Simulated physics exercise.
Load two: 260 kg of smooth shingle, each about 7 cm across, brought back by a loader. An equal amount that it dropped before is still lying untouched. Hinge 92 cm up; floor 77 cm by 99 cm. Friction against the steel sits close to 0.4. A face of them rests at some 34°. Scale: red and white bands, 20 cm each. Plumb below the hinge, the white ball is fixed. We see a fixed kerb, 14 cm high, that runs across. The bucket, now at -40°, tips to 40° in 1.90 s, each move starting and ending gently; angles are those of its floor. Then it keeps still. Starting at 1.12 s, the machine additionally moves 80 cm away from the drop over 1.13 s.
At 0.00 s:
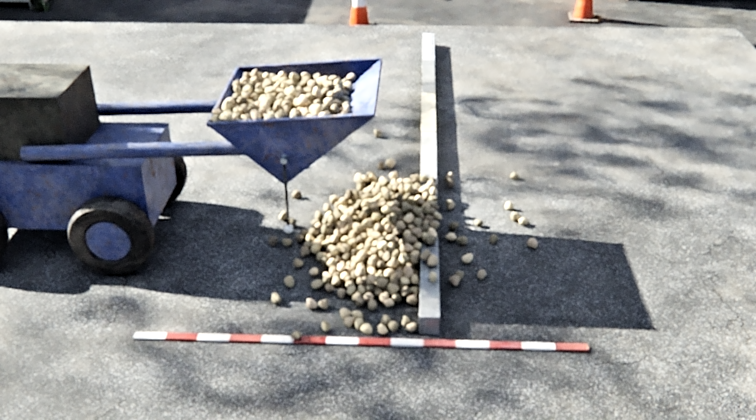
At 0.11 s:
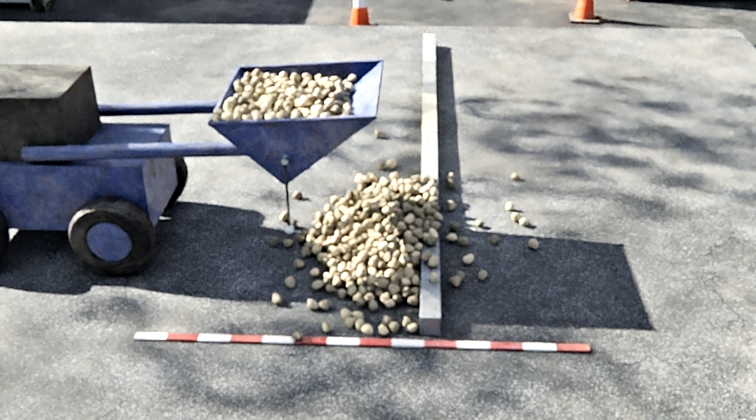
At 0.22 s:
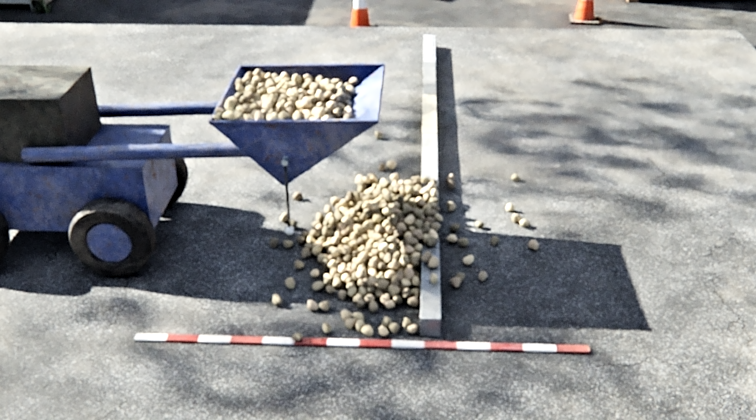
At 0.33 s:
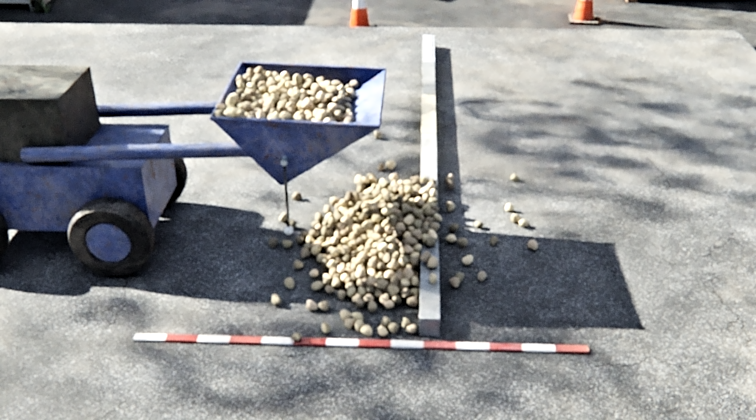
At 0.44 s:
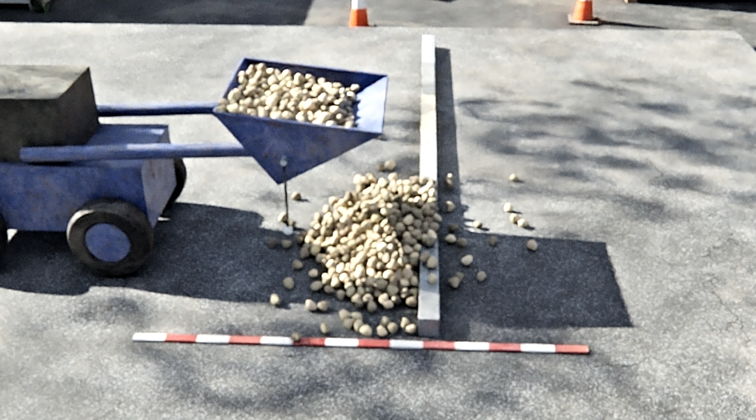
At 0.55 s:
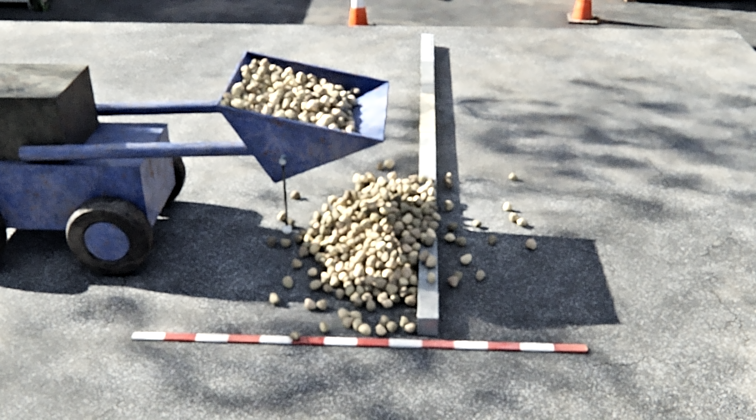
A blue wheeled loader with dark tyres stands at the left on sunlit grey tarmac, seen from slightly above, its bucket of pale rounded stones raised on two arms. Beneath and beside the bucket, a heap of similar stones rests against a long pale kerb, with a red-and-white striped pole in front and orange cones behind. The bucket slowly tilts its front edge downward, its stones shifting slightly, while the heap stays still.
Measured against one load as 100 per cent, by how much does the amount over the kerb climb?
The amount climbs by some 1 per cent of a load.
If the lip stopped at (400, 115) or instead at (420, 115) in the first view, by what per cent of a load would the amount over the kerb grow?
First some 5, then 20 per cent.
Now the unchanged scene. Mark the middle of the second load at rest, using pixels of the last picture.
Roughly at (335, 230) in the last picture.
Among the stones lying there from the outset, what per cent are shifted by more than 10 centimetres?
I'd say roughly 5 per cent of them.
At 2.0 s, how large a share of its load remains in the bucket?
0 %.
After 1.4 s the floor is at 27°; in per cent of one load, 83 in the bucket, 114 on this side of the kerb, 3 over the kerb; the foremost stones are at (505, 224).
After 2.0 s the floor is at 40°; in per cent of one load, 0 in the bucket, 196 on this side of the kerb, 4 over the kerb; the foremost stones are at (505, 224).
After 2.7 s the floor is at 40°; in per cent of one load, 0 in the bucket, 196 on this side of the kerb, 4 over the kerb; the foremost stones are at (517, 224).
After 5.1 s the floor is at 40°; in per cent of one load, 0 in the bucket, 196 on this side of the kerb, 4 over the kerb; the foremost stones are at (518, 224). Net gain over the kerb, 1.
